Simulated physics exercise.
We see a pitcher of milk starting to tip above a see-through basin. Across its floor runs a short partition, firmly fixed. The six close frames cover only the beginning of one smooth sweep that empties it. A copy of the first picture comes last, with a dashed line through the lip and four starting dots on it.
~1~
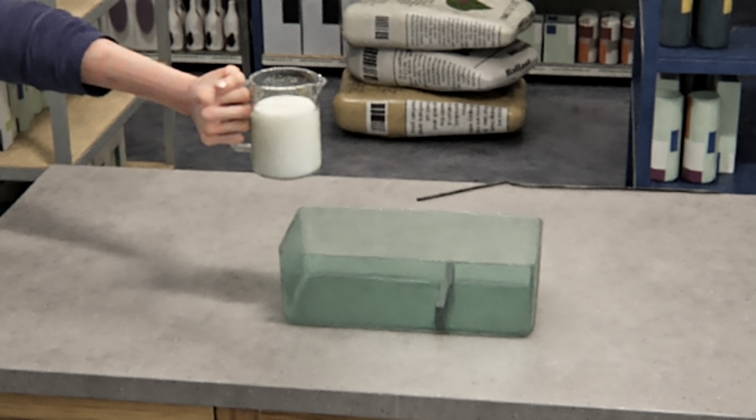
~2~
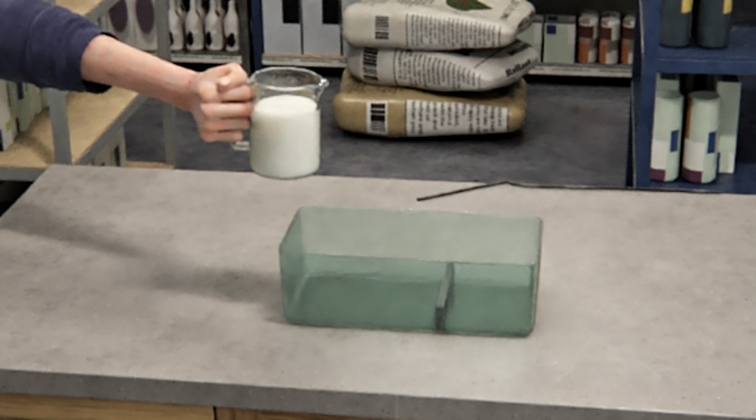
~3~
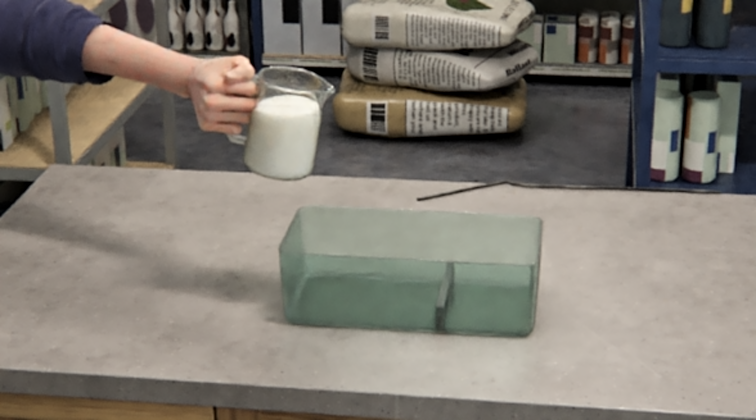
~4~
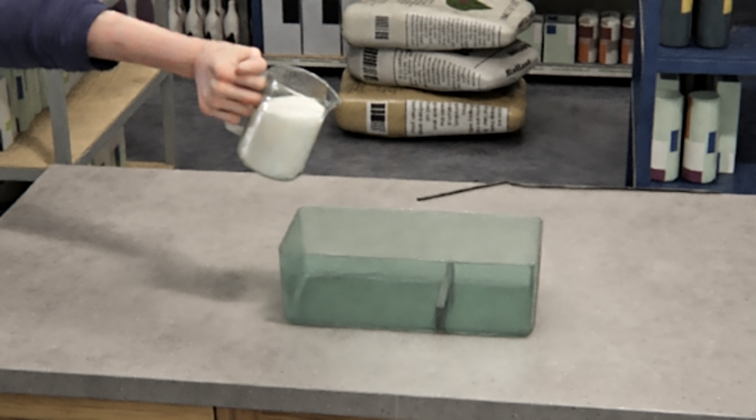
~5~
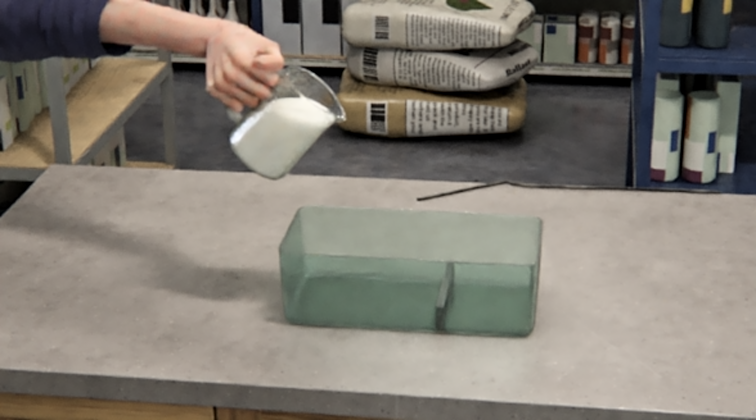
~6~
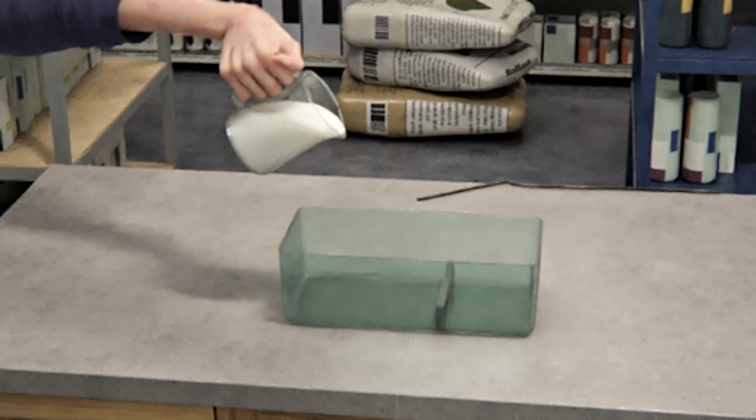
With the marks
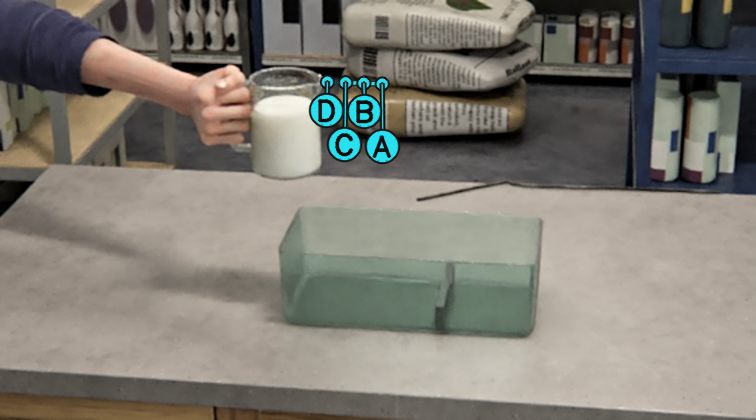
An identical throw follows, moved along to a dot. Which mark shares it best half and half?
A.
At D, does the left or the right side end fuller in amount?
The left side.
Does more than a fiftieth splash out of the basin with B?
Yes, it does.
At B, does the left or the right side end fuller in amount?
The left side.
In cyan, A at (382, 83); B at (363, 83); C at (345, 82); D at (327, 82).
If A is chosen, about 53 % ends left of the wall and 44 % right of it.
If B is chosen, about 82 % ends left of the wall and 11 % right of it; 7 % is lost outside.
If C is chosen, about 86 % ends left of the wall and 8 % right of it; 6 % is lost outside.
If D is chosen, about 83 % ends left of the wall and 11 % right of it; 6 % is lost outside.
